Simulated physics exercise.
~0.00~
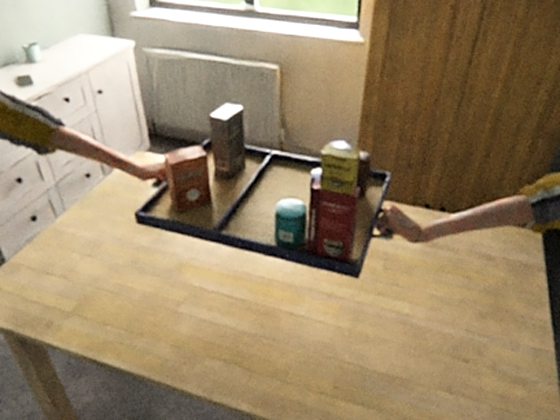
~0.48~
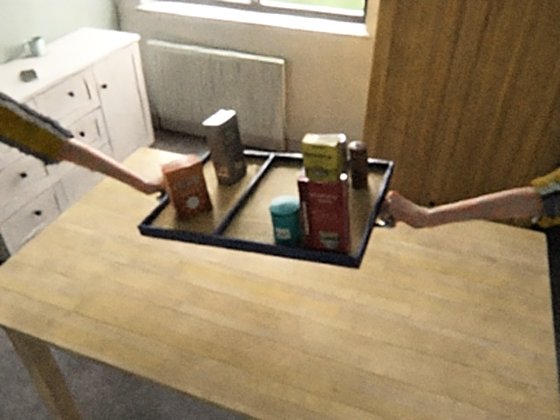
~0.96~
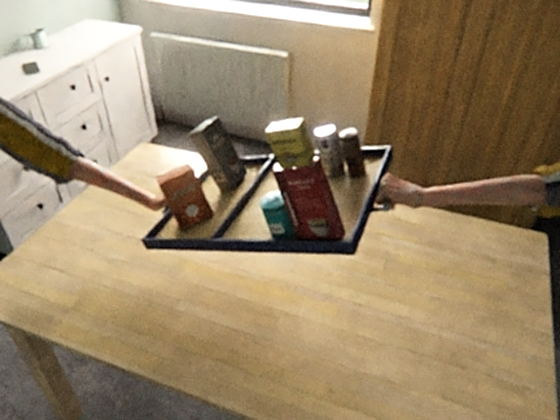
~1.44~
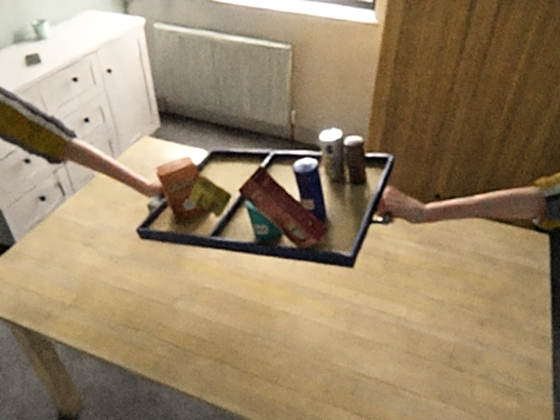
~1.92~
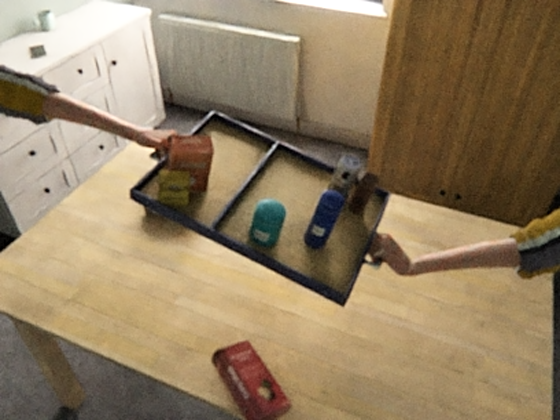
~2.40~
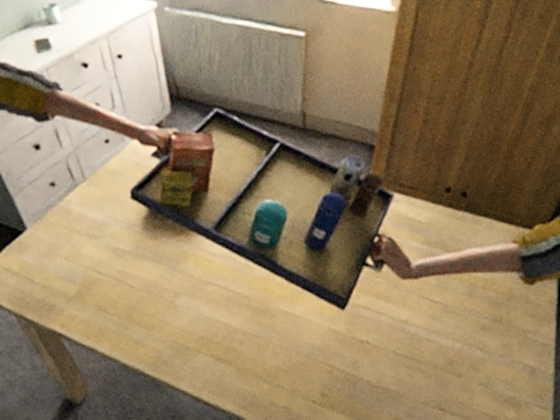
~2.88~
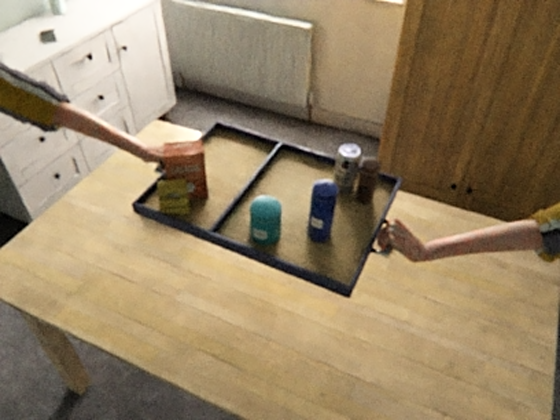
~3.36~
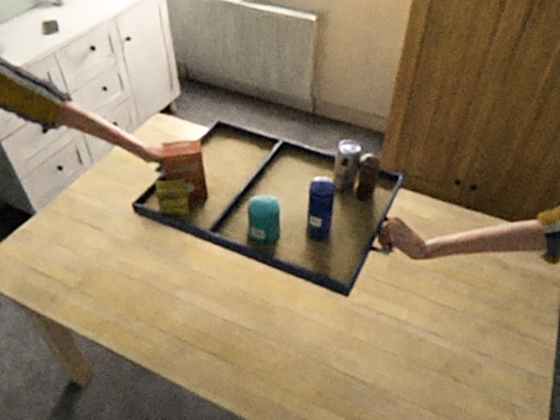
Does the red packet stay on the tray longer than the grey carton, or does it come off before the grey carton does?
The red packet stays on longer. The grey carton is off the tray first, while the red packet is still leaning on it.
